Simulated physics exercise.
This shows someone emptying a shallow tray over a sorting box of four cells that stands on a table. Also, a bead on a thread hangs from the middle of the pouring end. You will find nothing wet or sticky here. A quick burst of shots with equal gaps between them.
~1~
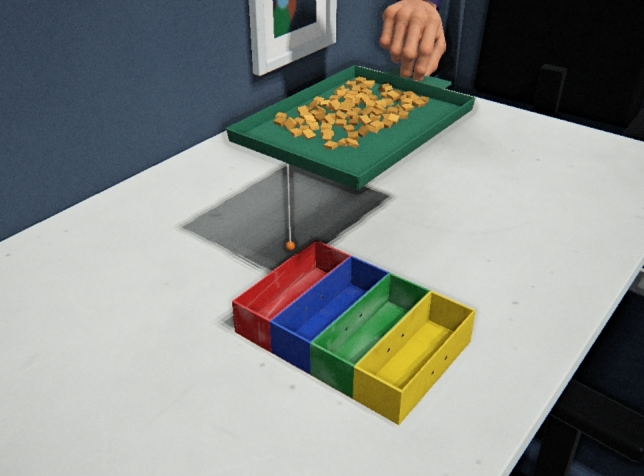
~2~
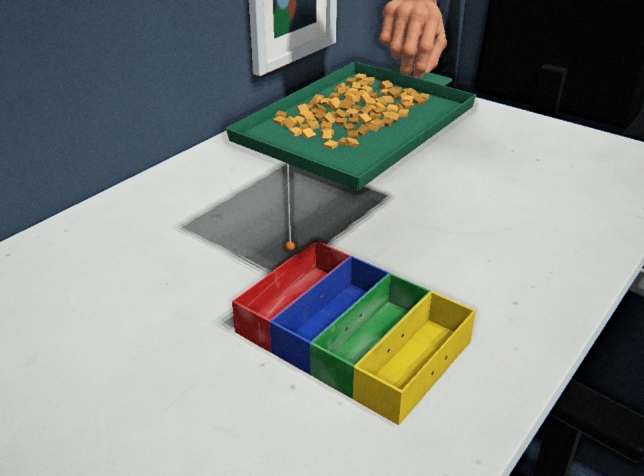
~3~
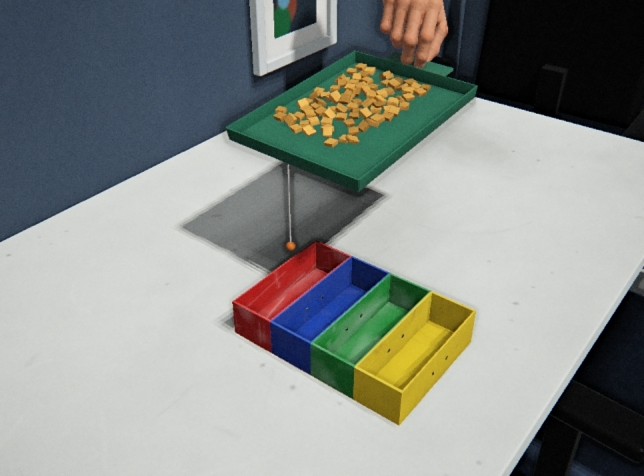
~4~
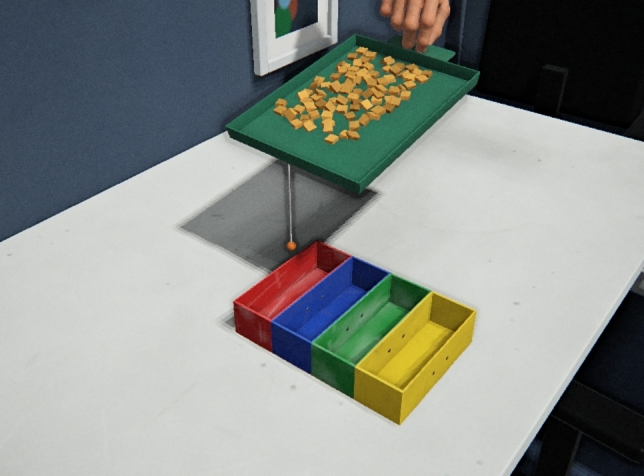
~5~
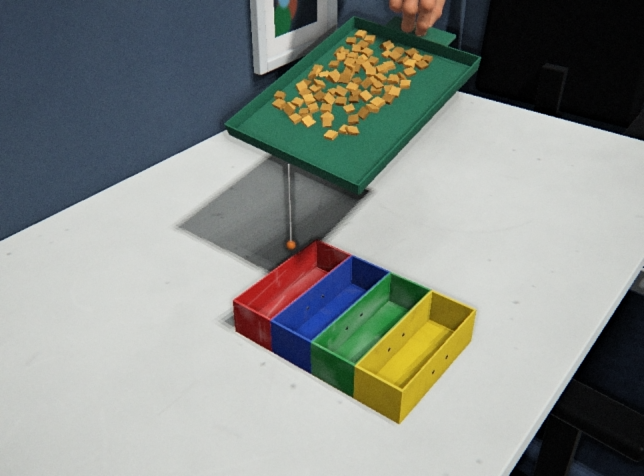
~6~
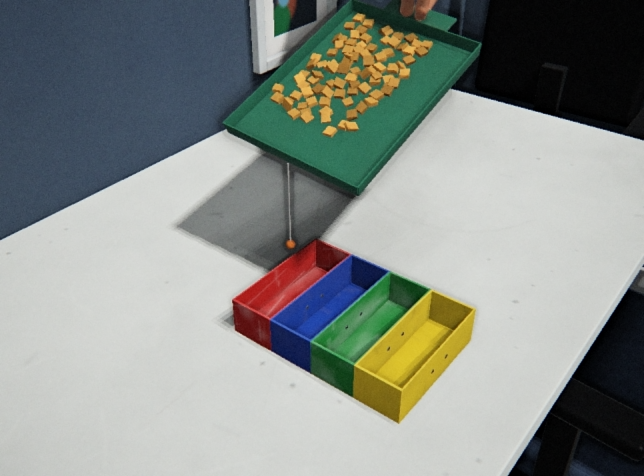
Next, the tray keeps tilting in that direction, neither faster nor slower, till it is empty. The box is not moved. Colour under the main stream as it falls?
Blue, I would say.
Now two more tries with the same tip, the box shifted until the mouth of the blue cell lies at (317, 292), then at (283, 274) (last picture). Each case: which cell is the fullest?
The cell in blue, then that green cell.
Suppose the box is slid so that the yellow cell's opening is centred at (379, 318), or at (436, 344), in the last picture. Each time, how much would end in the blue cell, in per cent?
About 30 per cent, then about 40 per cent.
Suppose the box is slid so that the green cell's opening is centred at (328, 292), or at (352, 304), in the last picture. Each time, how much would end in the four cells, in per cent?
You'd get 100 per cent first and 100 per cent second.
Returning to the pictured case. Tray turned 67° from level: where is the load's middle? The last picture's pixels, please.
The middle of the pieces lands at roughly (321, 155).
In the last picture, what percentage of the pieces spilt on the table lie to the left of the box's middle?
It comes to about 100 percent.
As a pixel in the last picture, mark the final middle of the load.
It settles centred around (315, 321).
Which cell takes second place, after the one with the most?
Second: That red cell.
Soon, tray tipped steeply; nearly all on the tray; a small part falling or outside the box.
A while on, tray tipped past a quarter turn; about half on the tray; about a quarter in the blue cell; a small part in the red cell; a small part in the green cell; a small part falling or outside the box.
Towards the end, tray tipped past a quarter turn; about half in the blue cell; about a quarter in the red cell; a small part in the green cell; a small part falling or outside the box.
Finally, tray tipped past a quarter turn; about half in the blue cell; about a quarter in the red cell; a small part in the green cell; none in the yellow cell; a small part outside the box.
